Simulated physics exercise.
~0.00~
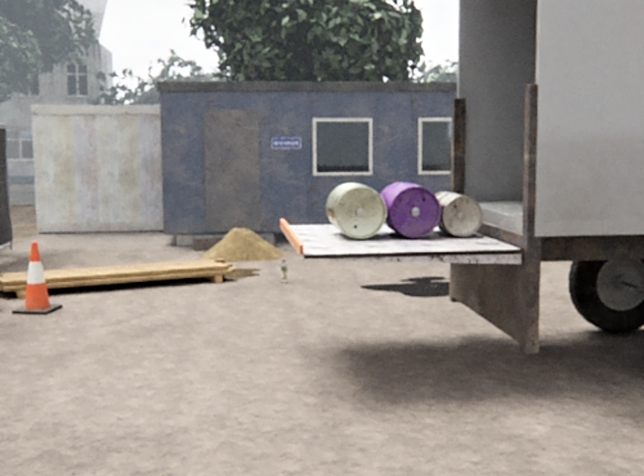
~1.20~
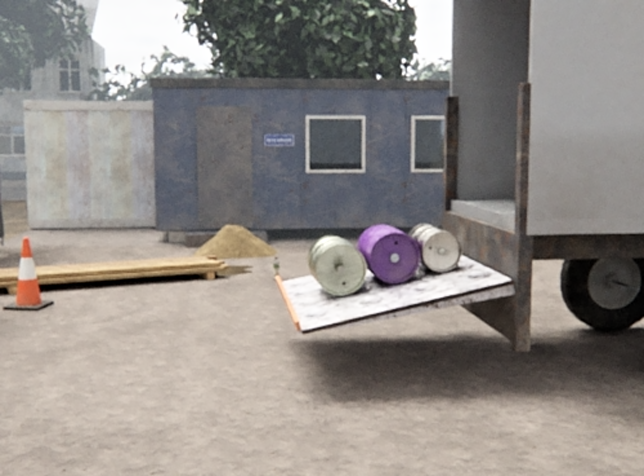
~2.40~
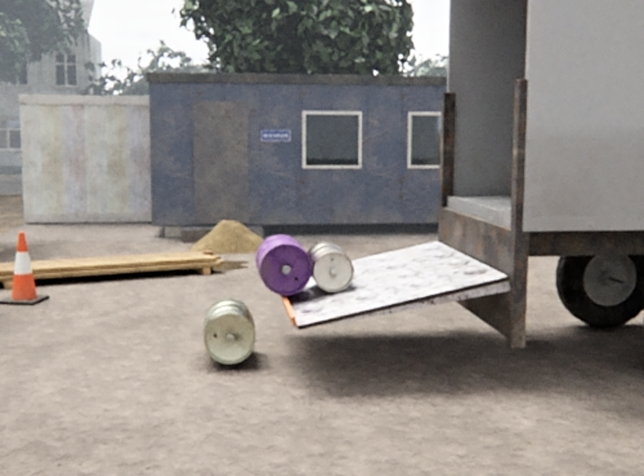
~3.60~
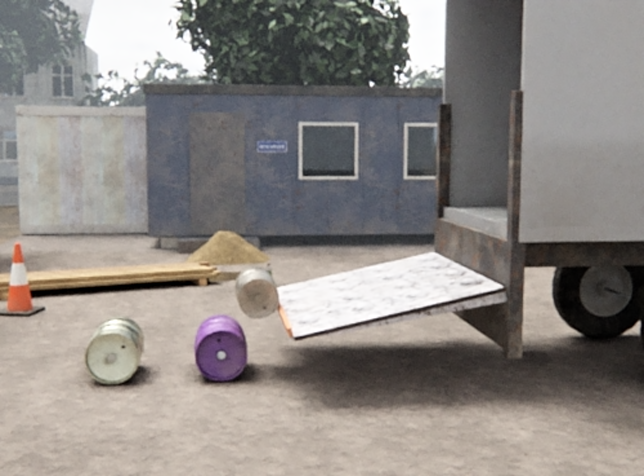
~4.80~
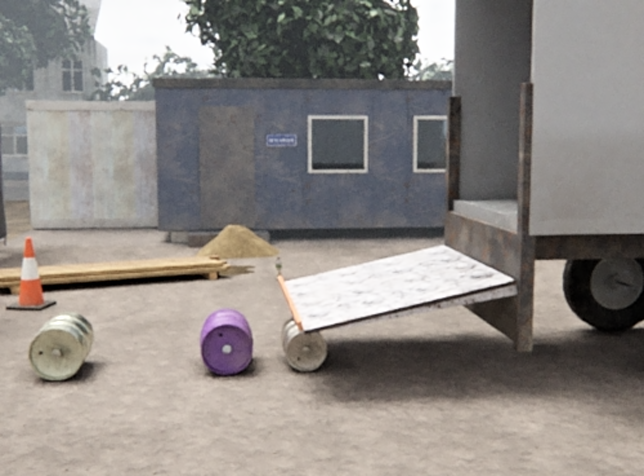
The clip opens on a side view of a truck's raised tail-lift plate, where three kegs lie end-on, a pale one at the left, a purple one in the middle and another pale one at the right. The plate sinks and tilts down towards its orange outer edge, and the kegs roll left. The left keg goes over the edge first and reaches the ground, with the purple one close behind. Purple drops off next, while the last keg tips over the edge after it. Finally, all three rest on the ground, purple in the middle, beside the empty, sloping plate.
